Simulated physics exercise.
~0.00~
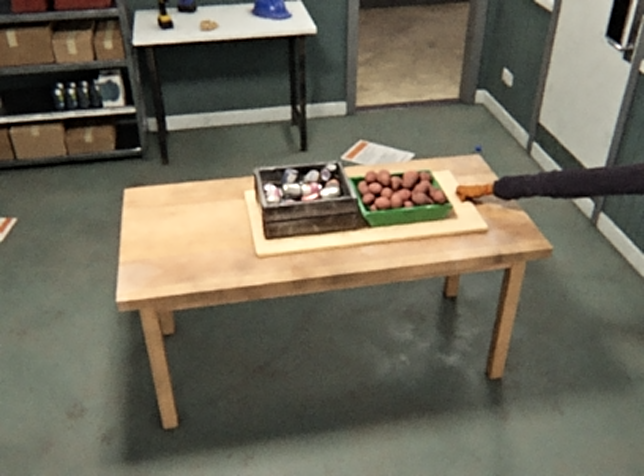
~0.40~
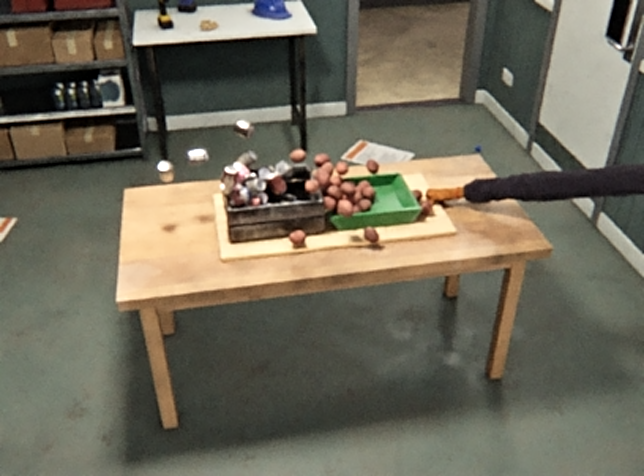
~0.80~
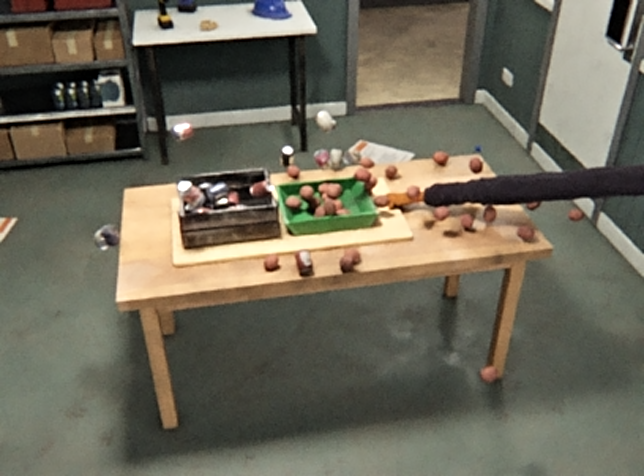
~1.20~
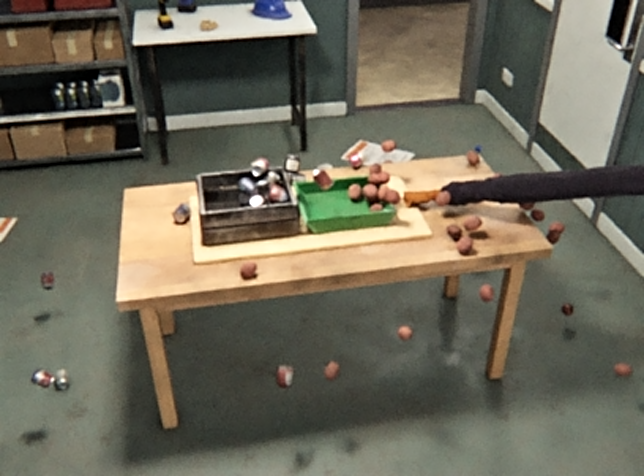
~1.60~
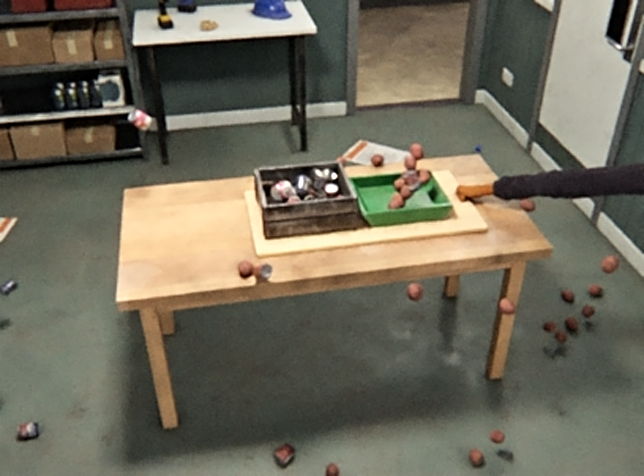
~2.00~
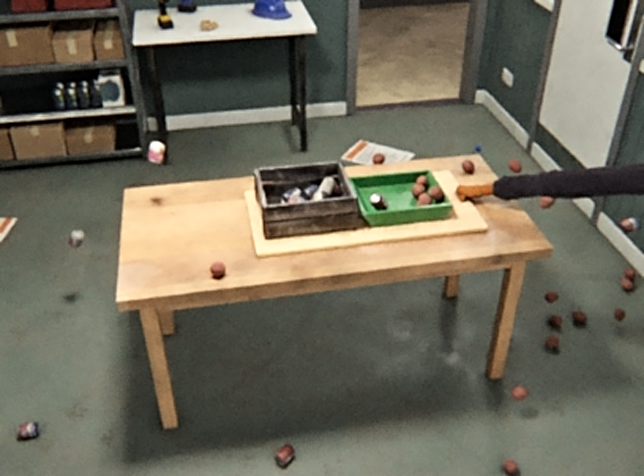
In a workshop, an arm slides a board back and forth, scattering cans and potatoes.
